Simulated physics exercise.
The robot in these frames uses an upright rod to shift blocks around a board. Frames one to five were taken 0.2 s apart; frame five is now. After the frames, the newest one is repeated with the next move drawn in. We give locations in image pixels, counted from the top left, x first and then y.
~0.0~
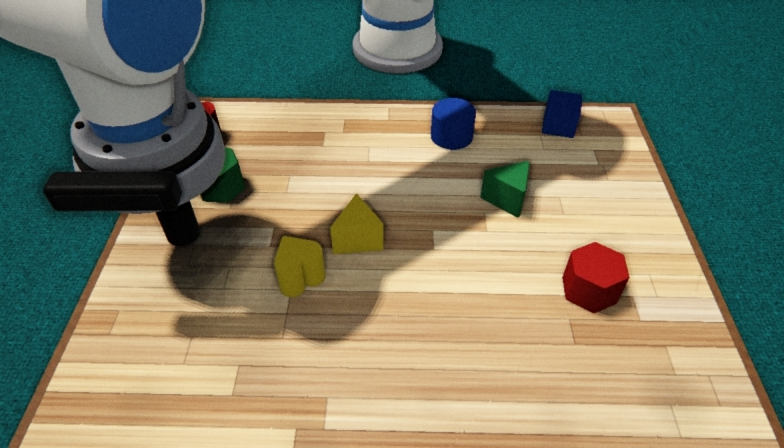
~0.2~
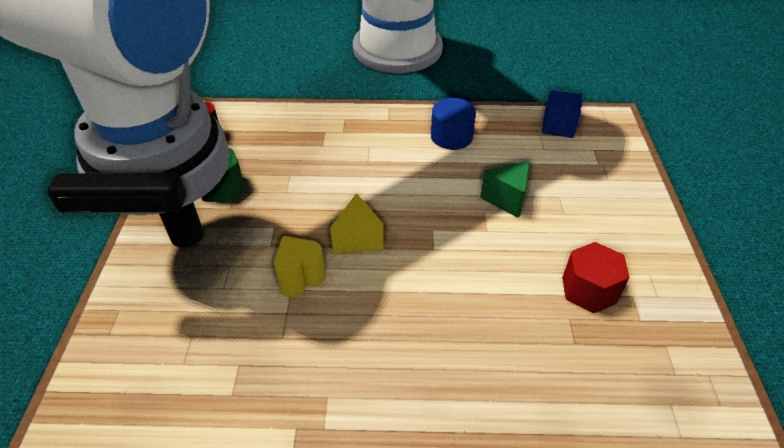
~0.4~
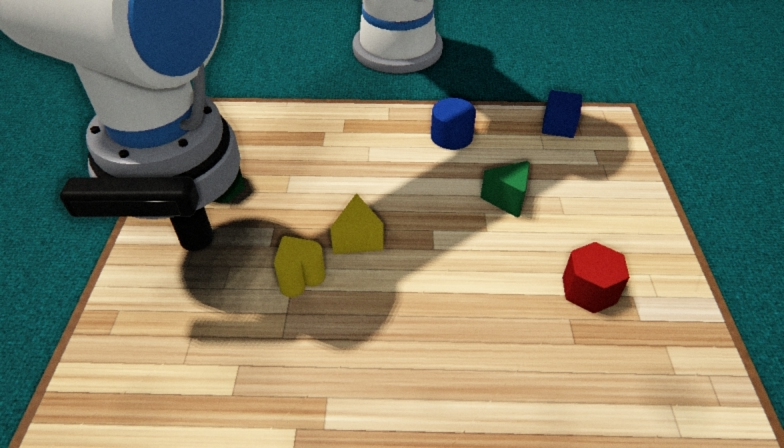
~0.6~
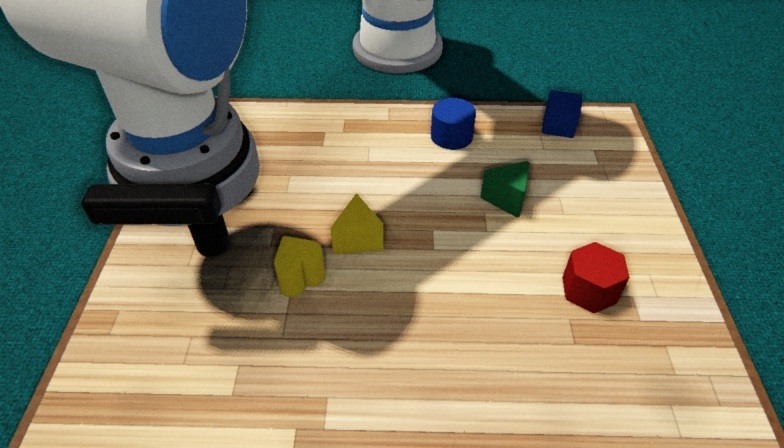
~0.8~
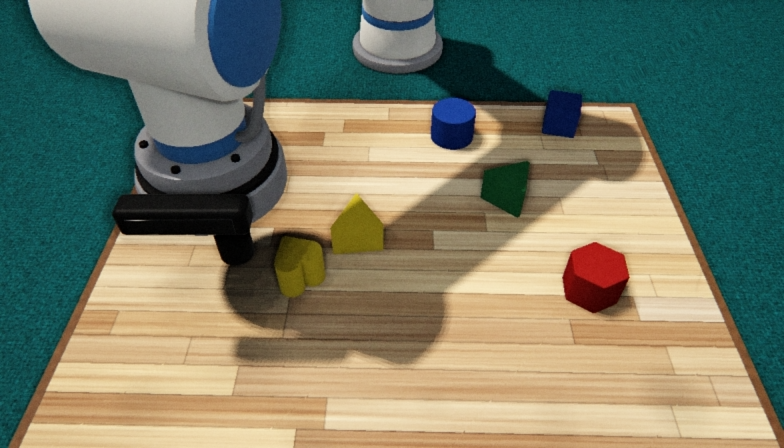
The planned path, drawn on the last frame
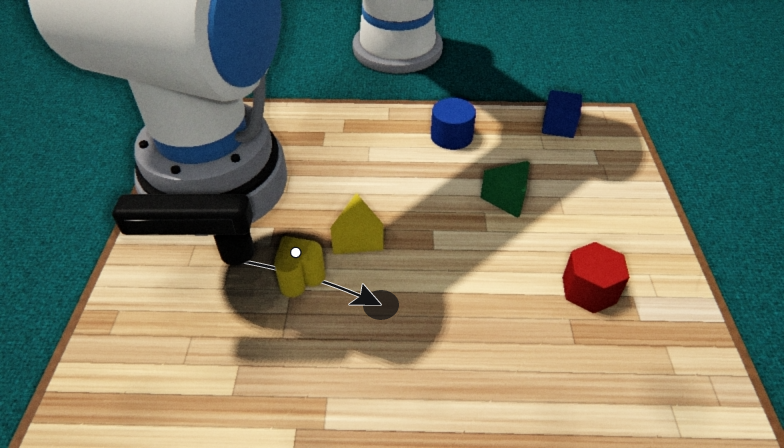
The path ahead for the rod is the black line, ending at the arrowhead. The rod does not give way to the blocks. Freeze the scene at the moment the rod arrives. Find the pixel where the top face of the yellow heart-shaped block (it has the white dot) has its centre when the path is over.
It will likely be found at (404, 305).
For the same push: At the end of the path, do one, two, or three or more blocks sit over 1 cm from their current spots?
Counting only shifts above 1 cm, I get one block.
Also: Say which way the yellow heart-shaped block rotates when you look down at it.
Top view: Clockwise.
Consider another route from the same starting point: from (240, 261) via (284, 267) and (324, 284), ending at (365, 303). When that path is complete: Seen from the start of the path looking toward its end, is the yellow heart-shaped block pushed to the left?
The answer is no.
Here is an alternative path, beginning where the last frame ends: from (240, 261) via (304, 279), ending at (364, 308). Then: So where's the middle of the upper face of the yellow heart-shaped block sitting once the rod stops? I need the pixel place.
I predict (398, 295).
Path on the board, from (240, 261) through (311, 278) to (381, 305); the dot is on the yellow heart-shaped block.
The first path, step by step. One third of the way, rod (286, 264); yellow heart-shaped block (312, 259), turned 15° clockwise.
Two thirds of the way, rod (334, 278); yellow heart-shaped block (359, 280), turned 40° clockwise.
At the end, rod (381, 297); yellow heart-shaped block (404, 305), turned 55° clockwise; yellow three-sided block in place.
